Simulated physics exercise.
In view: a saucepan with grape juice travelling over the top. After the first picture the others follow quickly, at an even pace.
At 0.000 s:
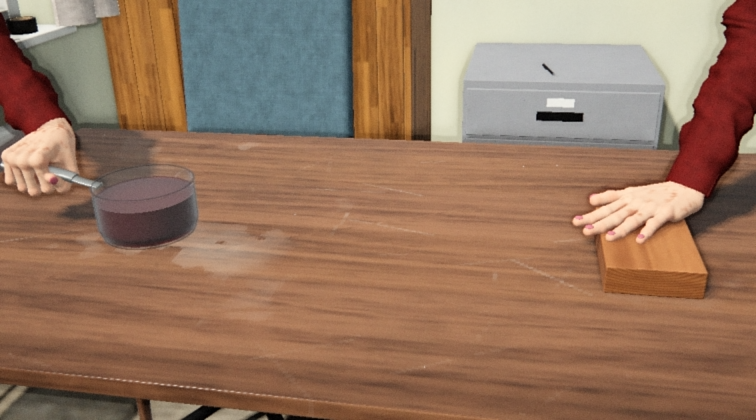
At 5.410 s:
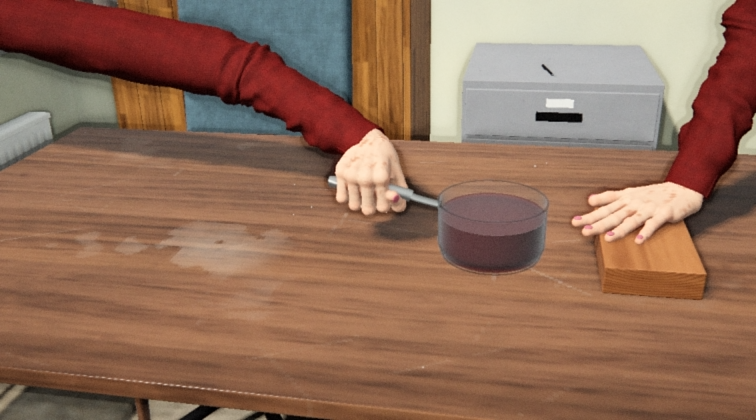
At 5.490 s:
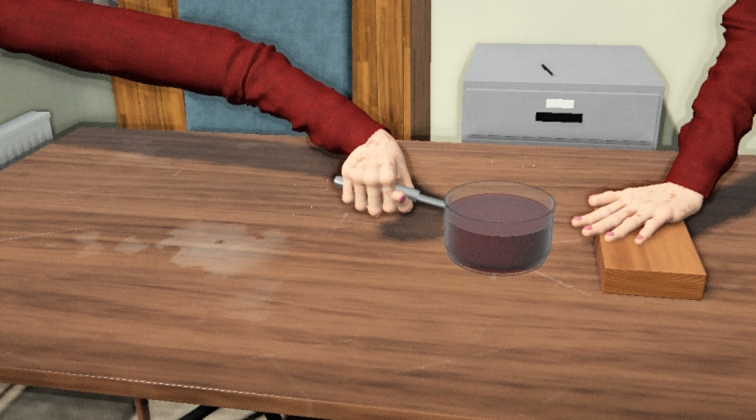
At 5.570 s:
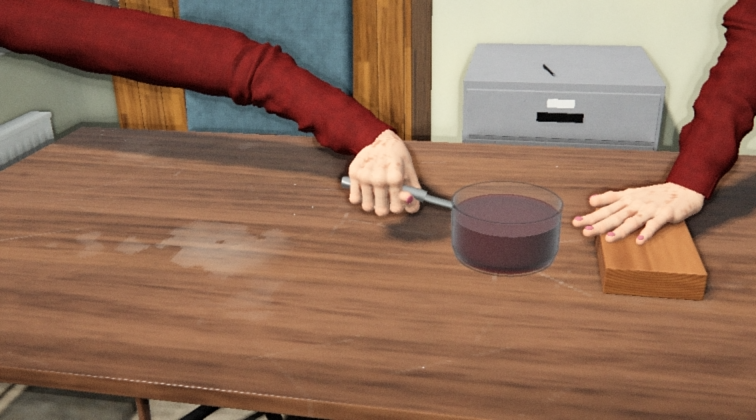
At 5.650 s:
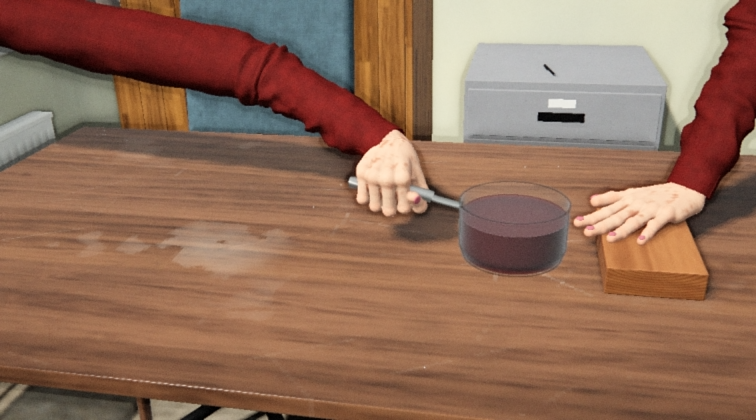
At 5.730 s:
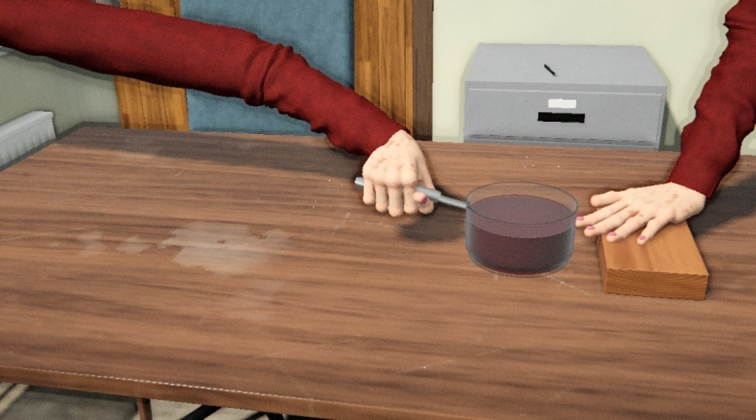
The video shows a person in red sleeves holding a clear saucepan of dark purple liquid by its handle and moving it rightward across a wooden table, first far, then slightly, while the other hand rests on a wooden block.
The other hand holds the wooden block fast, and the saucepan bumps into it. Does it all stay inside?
As it turns out, it holds.
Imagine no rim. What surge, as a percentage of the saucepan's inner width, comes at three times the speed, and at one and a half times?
About 20 and 10 per cent.
After 6.0 s, the saucepan meets the wooden block.
After 6.1 s, the grape juice surges up the wall; the wave climbs under half way to the rim.
After 7.3 s, the saucepan stands at the wooden block; all is still inside.
